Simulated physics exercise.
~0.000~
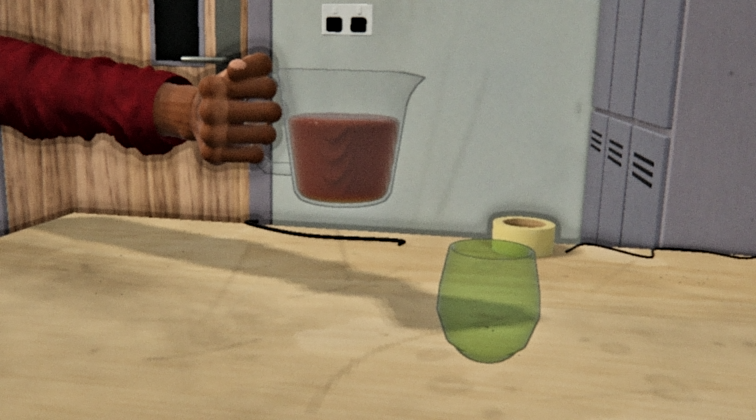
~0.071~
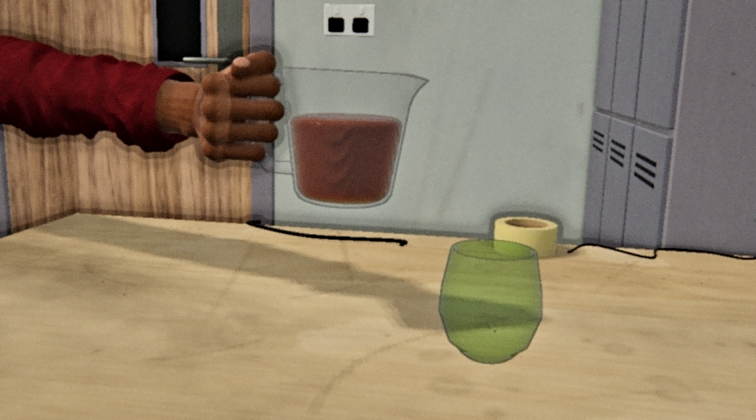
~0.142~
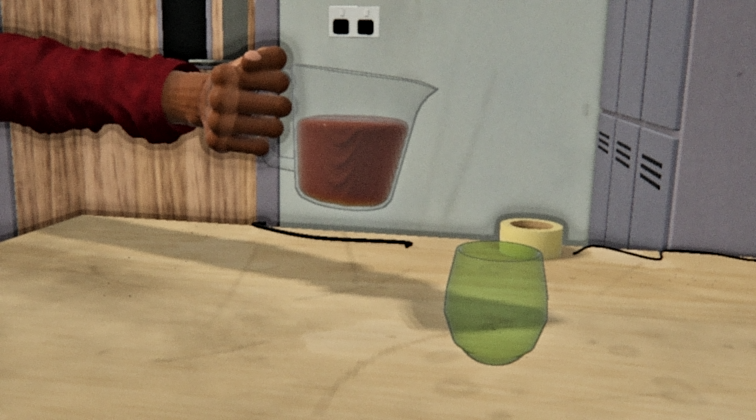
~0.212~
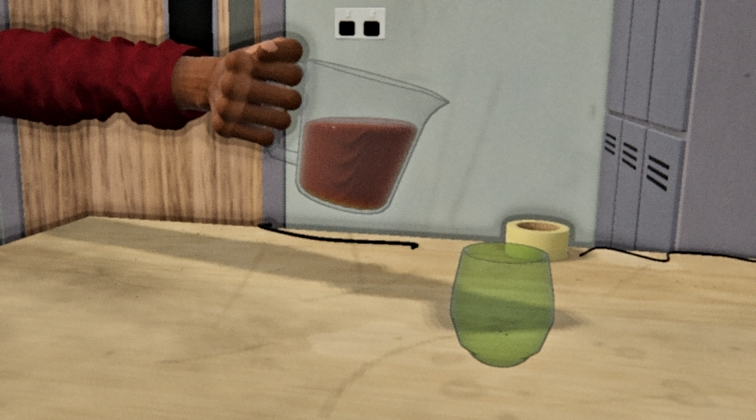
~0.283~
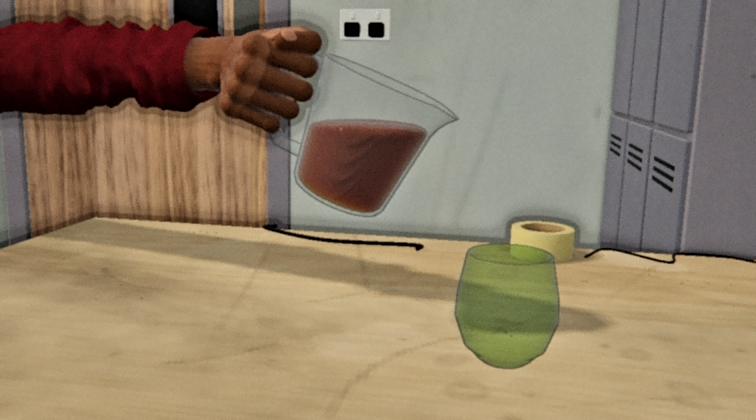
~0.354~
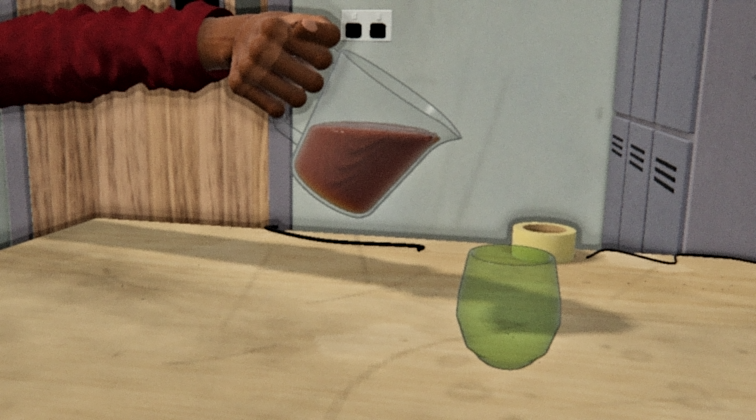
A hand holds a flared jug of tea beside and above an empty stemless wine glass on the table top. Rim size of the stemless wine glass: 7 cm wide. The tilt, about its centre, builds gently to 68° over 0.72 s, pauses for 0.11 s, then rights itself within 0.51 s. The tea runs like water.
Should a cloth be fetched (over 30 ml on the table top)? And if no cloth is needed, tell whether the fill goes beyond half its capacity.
No, and beyond half.
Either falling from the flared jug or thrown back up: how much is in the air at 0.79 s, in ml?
Liquid in flight: Around 60 ml.
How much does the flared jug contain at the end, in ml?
Roughly 200 ml stays in it.
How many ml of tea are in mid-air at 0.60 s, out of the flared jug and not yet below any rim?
Close to 50 ml, I'd say.
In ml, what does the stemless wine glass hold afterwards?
My guess would be near 260 ml.
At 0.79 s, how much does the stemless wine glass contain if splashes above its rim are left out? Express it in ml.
Volume: Approx. 110 ml.
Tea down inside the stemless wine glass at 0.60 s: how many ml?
I'd guess some 10 ml sits in there.
After 0.60 s the tilt is 64° and the stemless wine glass has 10 ml, the flared jug 395 ml, and 0 ml is on the table top.
After 0.79 s the tilt is 68° and the stemless wine glass has 110 ml, the flared jug 280 ml, and 0 ml is on the table top.
After 0.98 s the tilt is 55° and the stemless wine glass has 220 ml, the flared jug 205 ml, and 0 ml is on the table top.
After 1.19 s the tilt is 14° and the stemless wine glass has 255 ml, the flared jug 200 ml, and 0 ml is on the table top.
In the end the stemless wine glass has 255 ml, the flared jug 200 ml, and 5 ml is on the table top.
